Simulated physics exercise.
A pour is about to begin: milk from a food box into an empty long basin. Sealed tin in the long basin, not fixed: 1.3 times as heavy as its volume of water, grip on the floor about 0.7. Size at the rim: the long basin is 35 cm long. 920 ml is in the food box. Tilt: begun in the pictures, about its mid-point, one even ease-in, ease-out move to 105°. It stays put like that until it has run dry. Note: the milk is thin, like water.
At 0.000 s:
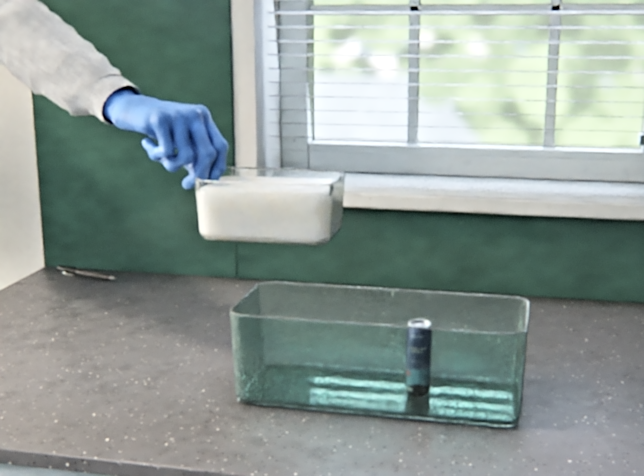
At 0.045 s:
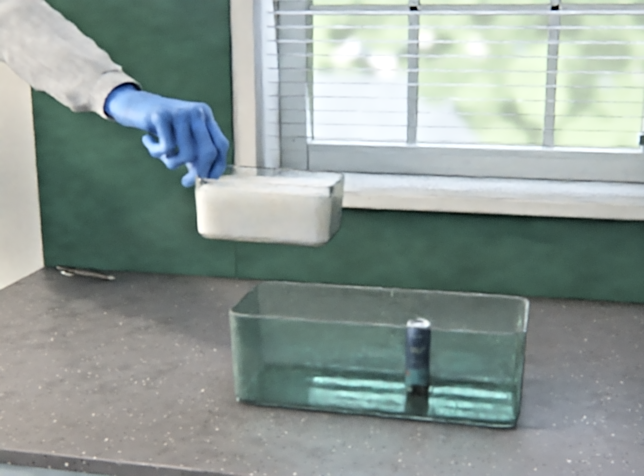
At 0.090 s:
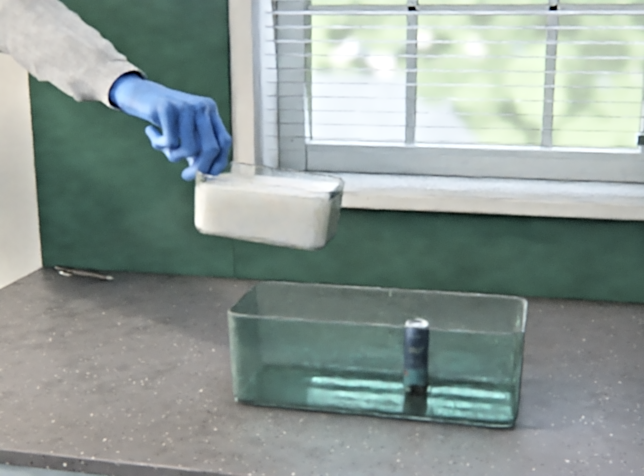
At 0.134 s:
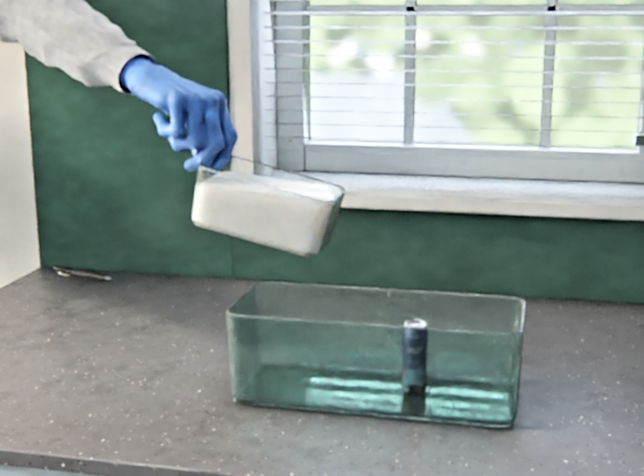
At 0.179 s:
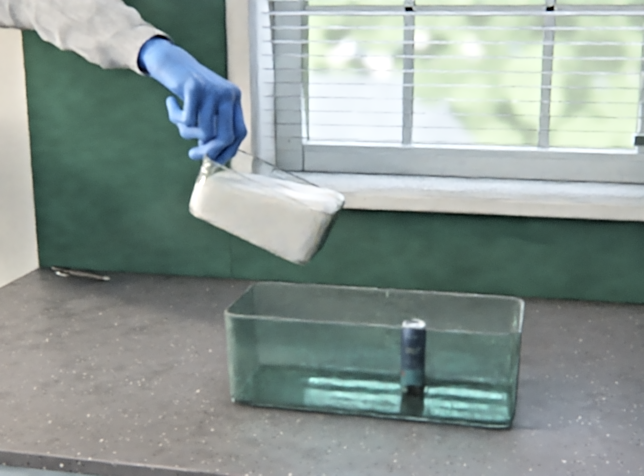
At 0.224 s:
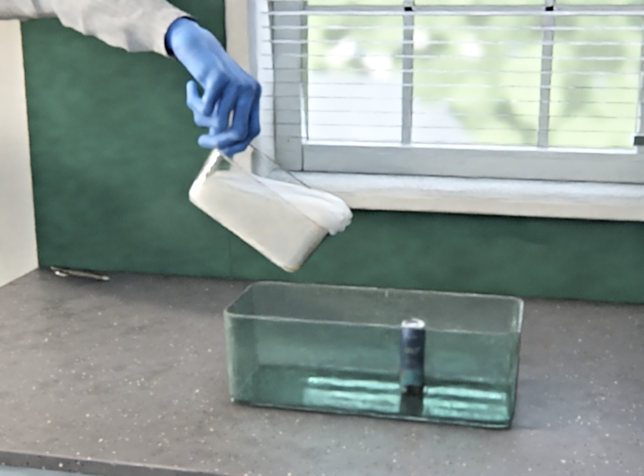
In the video, a blue-gloved hand holds a clear box of milk above a long glass basin with a dark tin standing inside, then gradually tilts it down to the right until the milk bulges over its lower rim.
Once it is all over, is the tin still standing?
It tilts over.
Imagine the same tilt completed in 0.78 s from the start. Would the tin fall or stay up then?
The tin stays on its base.
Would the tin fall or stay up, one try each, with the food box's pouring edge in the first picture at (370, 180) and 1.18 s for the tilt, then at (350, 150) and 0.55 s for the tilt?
First it stays on its base; then it tips over.
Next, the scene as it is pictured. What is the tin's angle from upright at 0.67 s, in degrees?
The tilt is near 5°.
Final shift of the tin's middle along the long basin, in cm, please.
5.0 cm.
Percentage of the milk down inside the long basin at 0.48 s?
About 54 per cent.
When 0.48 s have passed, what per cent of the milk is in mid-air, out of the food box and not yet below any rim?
It comes to roughly 30 per cent.
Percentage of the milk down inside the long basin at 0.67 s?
Some 88 percent.
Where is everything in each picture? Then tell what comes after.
In the first frame, it leans 0°; its right rim is at (338, 180); the milk meets the walls at (210, 182) and (337, 187); the long basin's rim runs from (245, 298) to (528, 317); the tin's top is at (419, 327).
In the second frame, it leans 2°; its right rim is at (338, 182); the milk meets the walls at (210, 181) and (337, 188).
In the third frame, it leans 6°; its right rim is at (338, 188); the milk meets the walls at (210, 179) and (337, 190).
In the fourth frame, it leans 13°; its right rim is at (339, 197); the milk meets the walls at (209, 178) and (338, 194).
In the fifth frame, it leans 23°; its right rim is at (338, 209); the milk meets the walls at (209, 177) and (337, 204); 3 per cent is over the edge.
In the sixth frame, it leans 34°; its right rim is at (335, 223); the milk meets the walls at (207, 178) and (327, 208); 8 per cent is over the edge.
By 0.48 s the tilt is 98° and 14 per cent is still to pour; the tin stands where it began.
By 0.67 s the tilt is 105° and 2 per cent is still to pour; the tin stands 2 cm from where it began.
By 0.87 s the tilt is 105° and 0 per cent is still to pour; the tin leans 21°.
By 1.08 s the tilt is 105° and 0 per cent is still to pour; the tin lies on its side.
At rest the tin lies on its side.
